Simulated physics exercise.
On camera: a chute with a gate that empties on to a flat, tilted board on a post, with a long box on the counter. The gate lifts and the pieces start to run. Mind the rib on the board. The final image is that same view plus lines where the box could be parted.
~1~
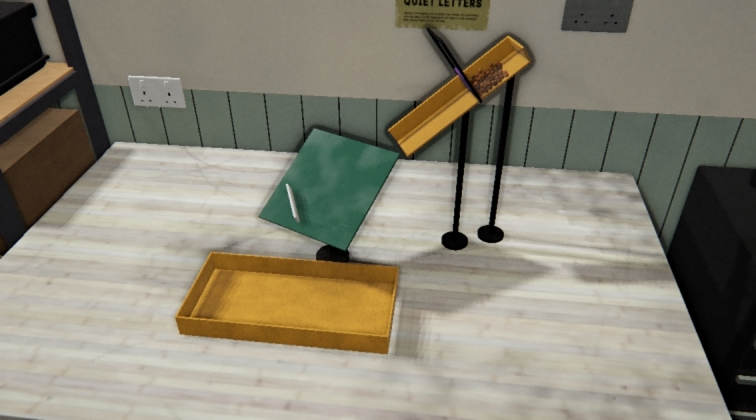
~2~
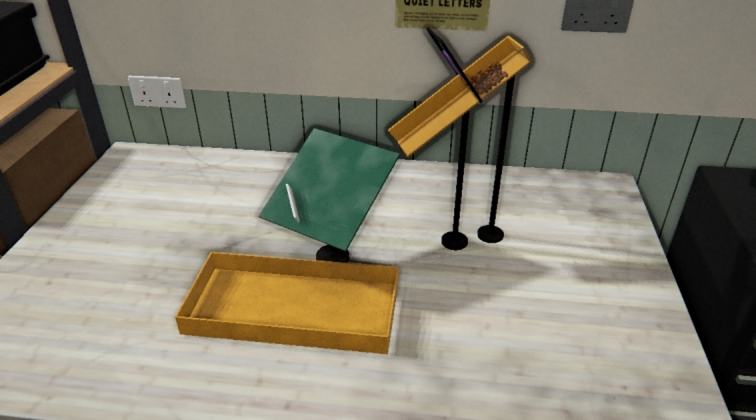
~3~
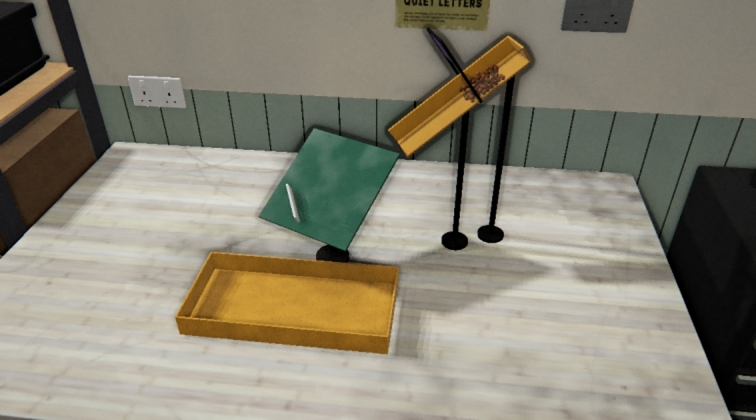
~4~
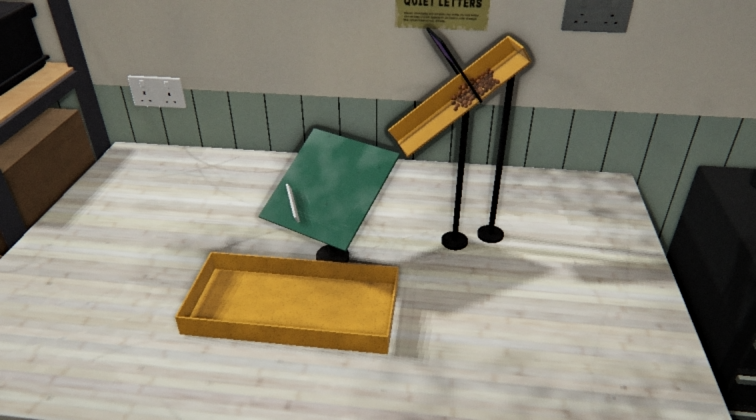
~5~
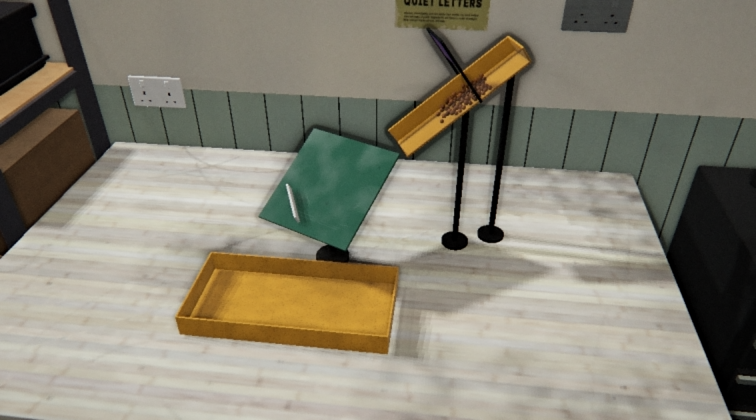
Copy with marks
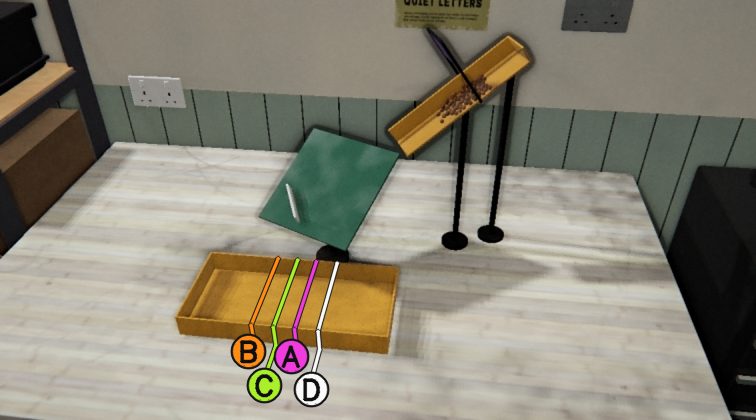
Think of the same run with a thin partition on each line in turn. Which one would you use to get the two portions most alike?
It is C.
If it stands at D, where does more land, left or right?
Left.
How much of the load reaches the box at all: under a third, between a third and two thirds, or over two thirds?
Over two thirds.
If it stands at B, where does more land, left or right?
More lands on the right.
On the marked copy, line A crosses the front rim at (294, 328); line B crosses the front rim at (251, 324); line C crosses the front rim at (273, 326); line D crosses the front rim at (318, 330).
If A is chosen, of what is caught, nearly all on the left of the divider, a small part on the right.
If B is chosen, of what is caught, a small part on the left of the divider, most on the right.
If C is chosen, of what is caught, about half on the left of the divider, about half on the right.
If D is chosen, of what is caught, nearly all on the left of the divider, a stray few on the right.
